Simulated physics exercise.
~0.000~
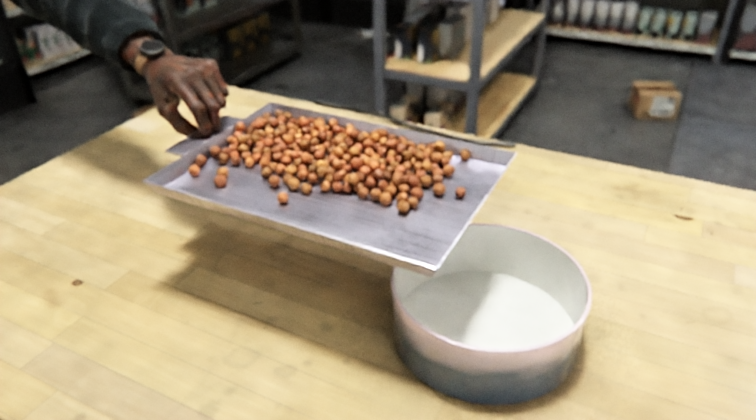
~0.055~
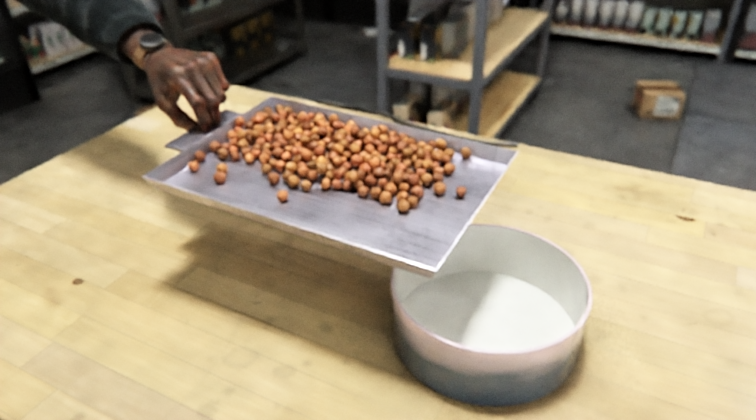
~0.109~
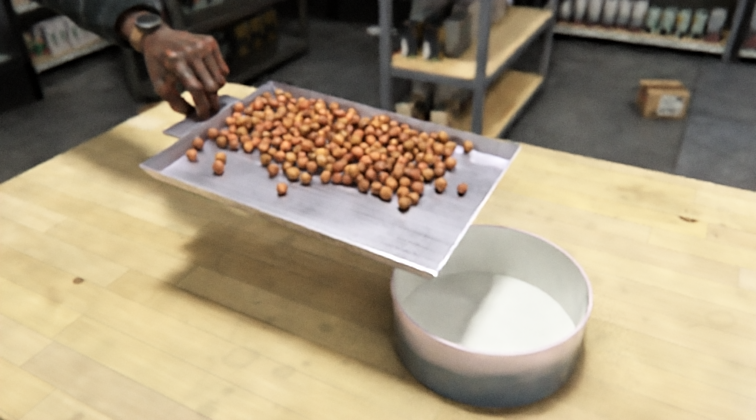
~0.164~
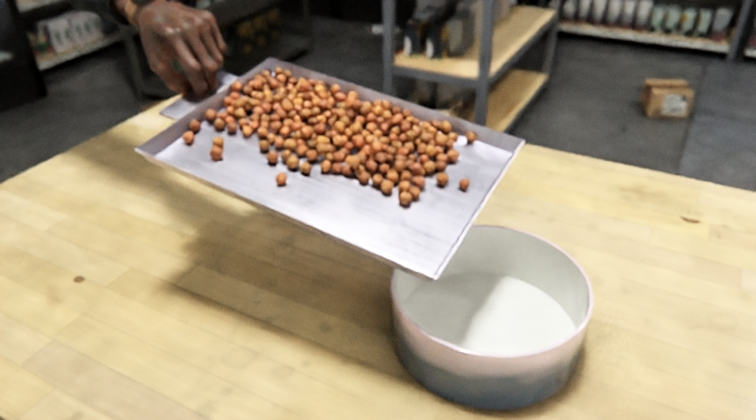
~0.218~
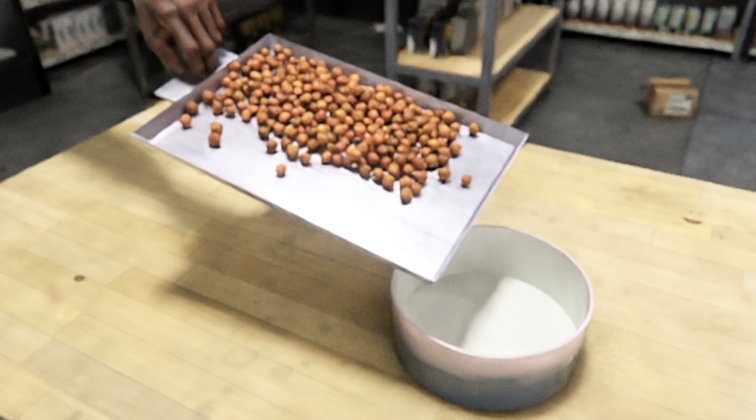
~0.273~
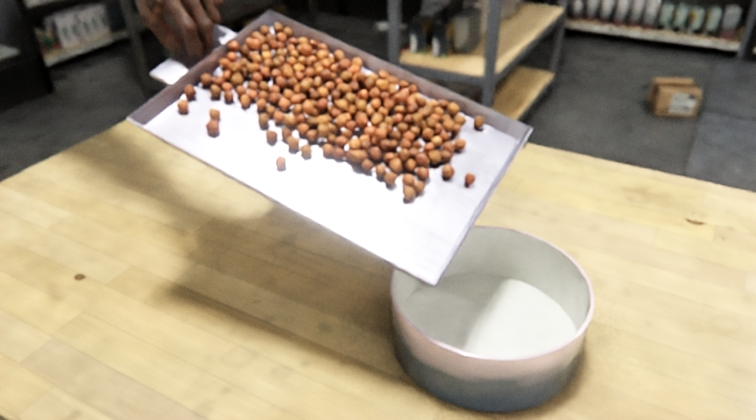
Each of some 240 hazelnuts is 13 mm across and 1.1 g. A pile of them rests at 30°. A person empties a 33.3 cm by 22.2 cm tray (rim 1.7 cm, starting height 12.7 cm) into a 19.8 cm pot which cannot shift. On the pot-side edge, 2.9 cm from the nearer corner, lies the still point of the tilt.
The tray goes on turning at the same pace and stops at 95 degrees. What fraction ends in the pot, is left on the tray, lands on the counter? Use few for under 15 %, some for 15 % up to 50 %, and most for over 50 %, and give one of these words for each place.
Pot: Some, left on the tray: Few, counter: Most.
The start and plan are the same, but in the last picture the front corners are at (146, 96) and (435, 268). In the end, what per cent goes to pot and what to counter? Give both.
In the pot: 65 per cent; on the counter: 35 per cent.
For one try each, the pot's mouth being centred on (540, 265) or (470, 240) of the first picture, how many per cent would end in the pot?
Try one: ~ 5 %; try two: ~ 0 %.
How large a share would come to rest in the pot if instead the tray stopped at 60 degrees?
The pot would get around 25 per cent.
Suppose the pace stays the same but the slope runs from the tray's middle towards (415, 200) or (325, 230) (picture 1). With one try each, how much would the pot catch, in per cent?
First try: Around 65 percent; second try: Around 5 percent.
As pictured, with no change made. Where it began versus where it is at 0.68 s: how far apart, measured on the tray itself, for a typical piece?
I'd say close to 17 centimetres.
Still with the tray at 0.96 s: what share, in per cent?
15%, roughly.
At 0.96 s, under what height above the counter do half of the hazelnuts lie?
Roughly 2 cm.
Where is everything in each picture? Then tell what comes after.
The first picture shows tray tilt 0 degrees, front corners at (154, 179) and (432, 261); middle of the pieces at (335, 157); pot at (489, 279).
The second picture shows tray tilt 1 degrees, front corners at (153, 175) and (432, 263); middle of the pieces at (336, 154).
The third picture shows tray tilt 4 degrees, front corners at (150, 163) and (432, 265), lowest corner right front; middle of the pieces at (336, 145).
The fourth picture shows tray tilt 9 degrees, front corners at (146, 148) and (432, 268), lowest corner right front; middle of the pieces at (336, 131).
The fifth picture shows tray tilt 14 degrees, front corners at (142, 132) and (432, 272), lowest corner right front; middle of the pieces at (337, 118).
The sixth picture shows tray tilt 19 degrees, front corners at (138, 117) and (432, 275), lowest corner right front; middle of the pieces at (339, 106); pot at (490, 283). The tray's pace is about 90 degrees a second.
Then, at 0.68 s, tilt 55 degrees; the tray holds 80 %, the pot 0 %.
After 0.96 s, tilt 80 degrees; the tray holds 15 %, the pot 20 %.
Then, at 1.33 s, tilt 95 degrees; the tray holds 0 %, the pot 35 %.
By 2.0 s all is still; pot 35 %, tray 0 %, counter 65 %.
